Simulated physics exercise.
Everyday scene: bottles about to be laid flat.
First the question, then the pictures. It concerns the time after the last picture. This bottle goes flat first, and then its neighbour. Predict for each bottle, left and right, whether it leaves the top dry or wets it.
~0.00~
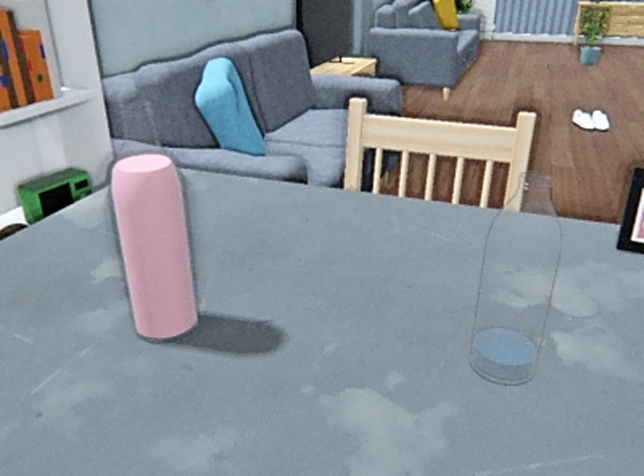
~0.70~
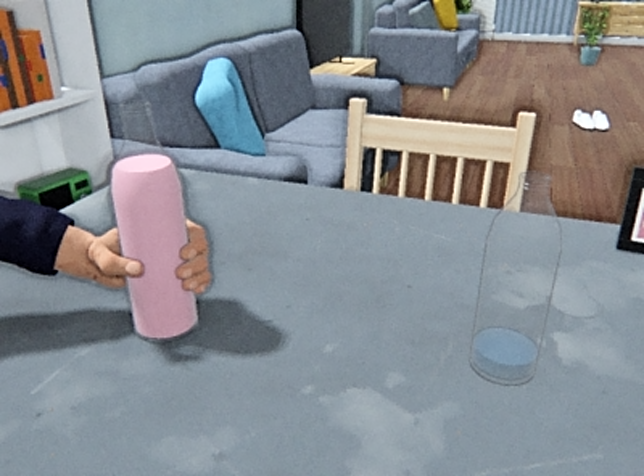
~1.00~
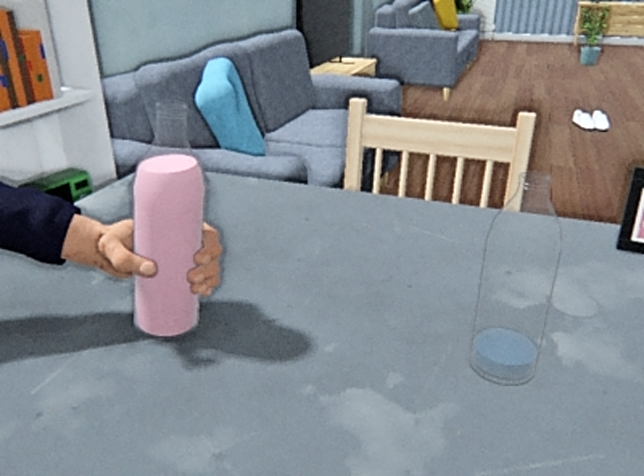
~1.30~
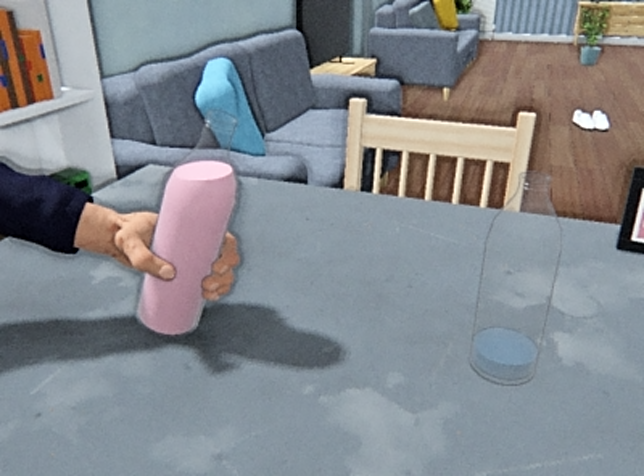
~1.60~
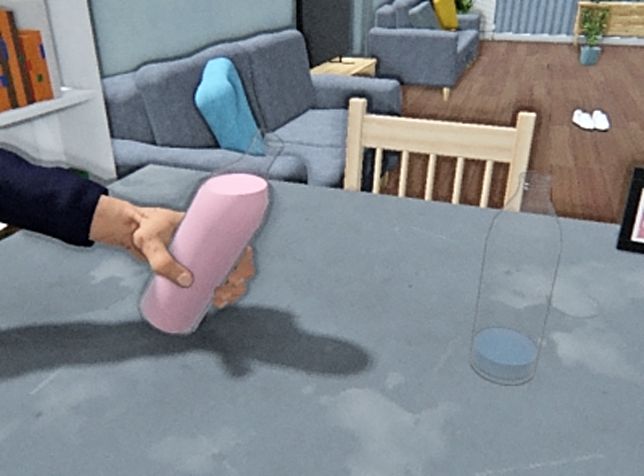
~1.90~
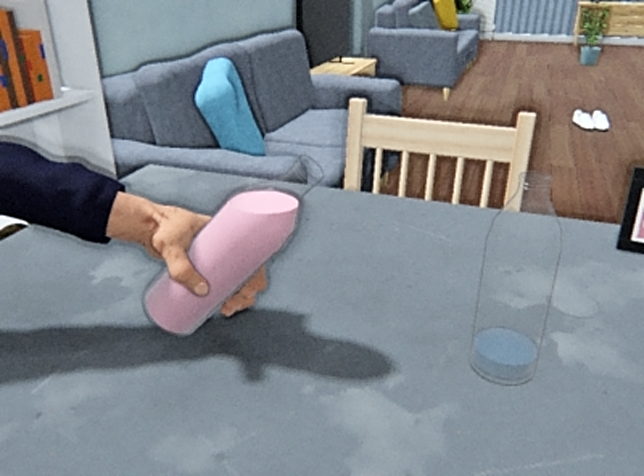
Left - wets it, right - leaves it dry.
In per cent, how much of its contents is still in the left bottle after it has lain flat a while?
35 %, roughly.
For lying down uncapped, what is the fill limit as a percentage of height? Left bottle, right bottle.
Roughly 24 percent, then 26 percent.
After 2.6 s, the left bottle is nearly down; left bottle, all still inside.
After 3.6 s, the left bottle lies flat; left bottle, a puddle at its mouth.
After 6.5 s, both lie flat; left bottle, a puddle at its mouth; right bottle, all still inside.
